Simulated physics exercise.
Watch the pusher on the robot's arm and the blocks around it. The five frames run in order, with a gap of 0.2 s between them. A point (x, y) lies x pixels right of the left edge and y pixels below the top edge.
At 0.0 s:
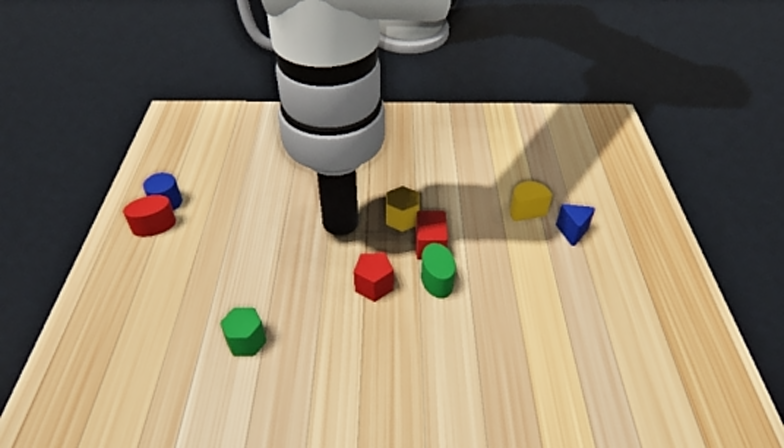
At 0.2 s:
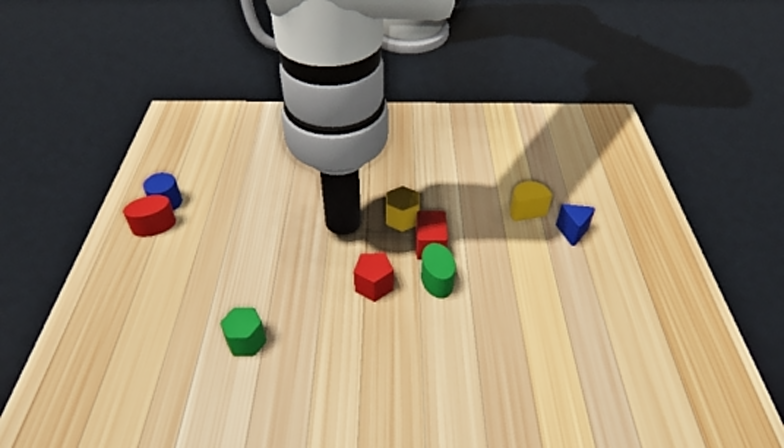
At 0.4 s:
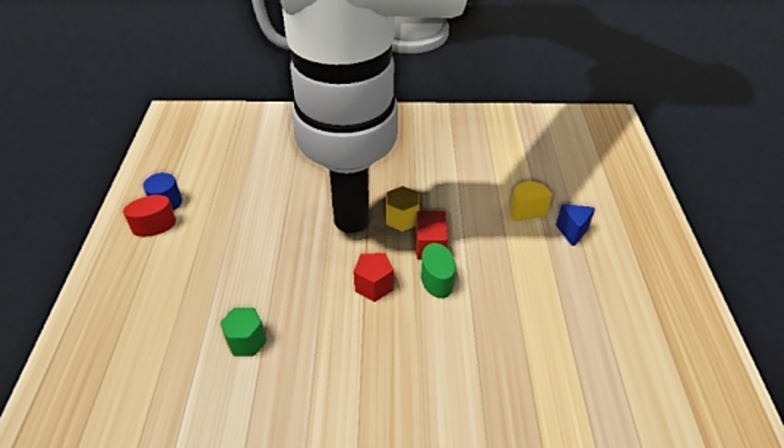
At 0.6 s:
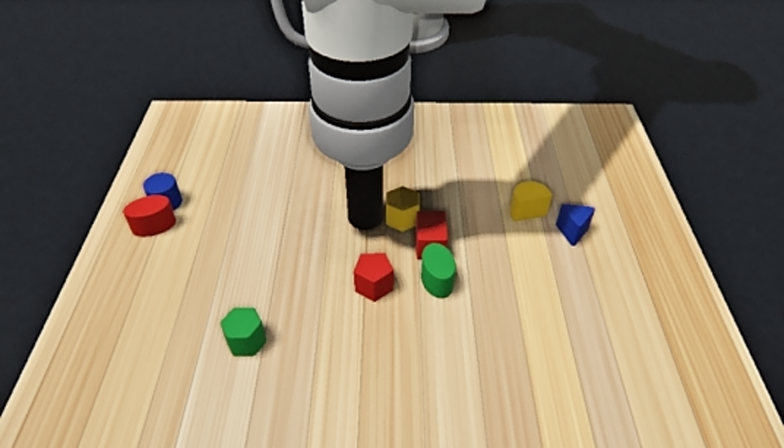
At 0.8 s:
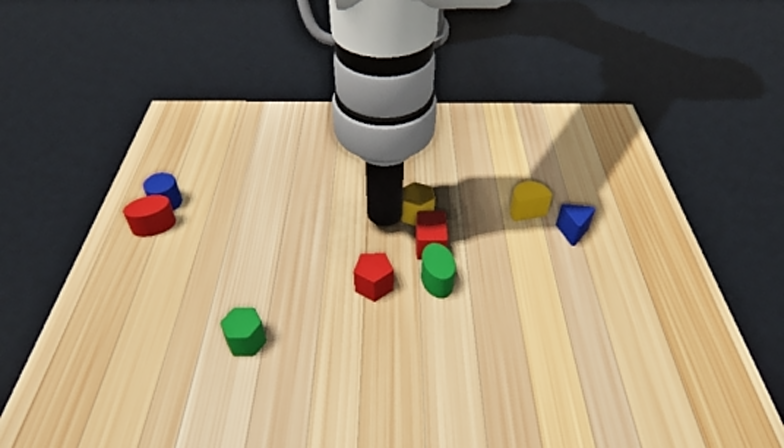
At the start, a robot arm's black pusher stands on a wooden table, left of a yellow six-sided block, with red, green, blue and other yellow blocks scattered around. The pusher slides slowly right while the blocks stay still, then the yellow six-sided block shifts slightly right and away beside it.
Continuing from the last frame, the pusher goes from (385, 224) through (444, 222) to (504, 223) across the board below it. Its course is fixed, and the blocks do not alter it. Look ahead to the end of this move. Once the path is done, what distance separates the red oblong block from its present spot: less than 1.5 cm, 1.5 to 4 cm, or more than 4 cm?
Displacement: 1.5 to 4 cm.
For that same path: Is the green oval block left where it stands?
My answer is yes.
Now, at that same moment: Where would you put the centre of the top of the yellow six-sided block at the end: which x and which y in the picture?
Expect it around (461, 178).
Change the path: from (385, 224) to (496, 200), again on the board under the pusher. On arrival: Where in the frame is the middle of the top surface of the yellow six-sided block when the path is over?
The middle of its upper face will lie at (492, 157).
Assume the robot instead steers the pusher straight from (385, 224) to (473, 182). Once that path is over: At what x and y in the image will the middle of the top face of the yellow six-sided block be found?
Expect it around (503, 152).
On the path given first. One third of the way, pusher at (426, 212); yellow six-sided block at (447, 184), turned 50° anticlockwise; red oblong block at (444, 227), turned 35° clockwise.
Two thirds of the way, pusher at (466, 212); yellow six-sided block at (460, 178), turned 80° anticlockwise; red oblong block at (454, 228), turned 80° clockwise.
At the end, pusher at (506, 213); yellow six-sided block at (461, 178), turned 80° anticlockwise; red oblong block at (454, 228), turned 80° clockwise; green oval block not moved; yellow half-round block at (536, 189); blue triangular block not moved.
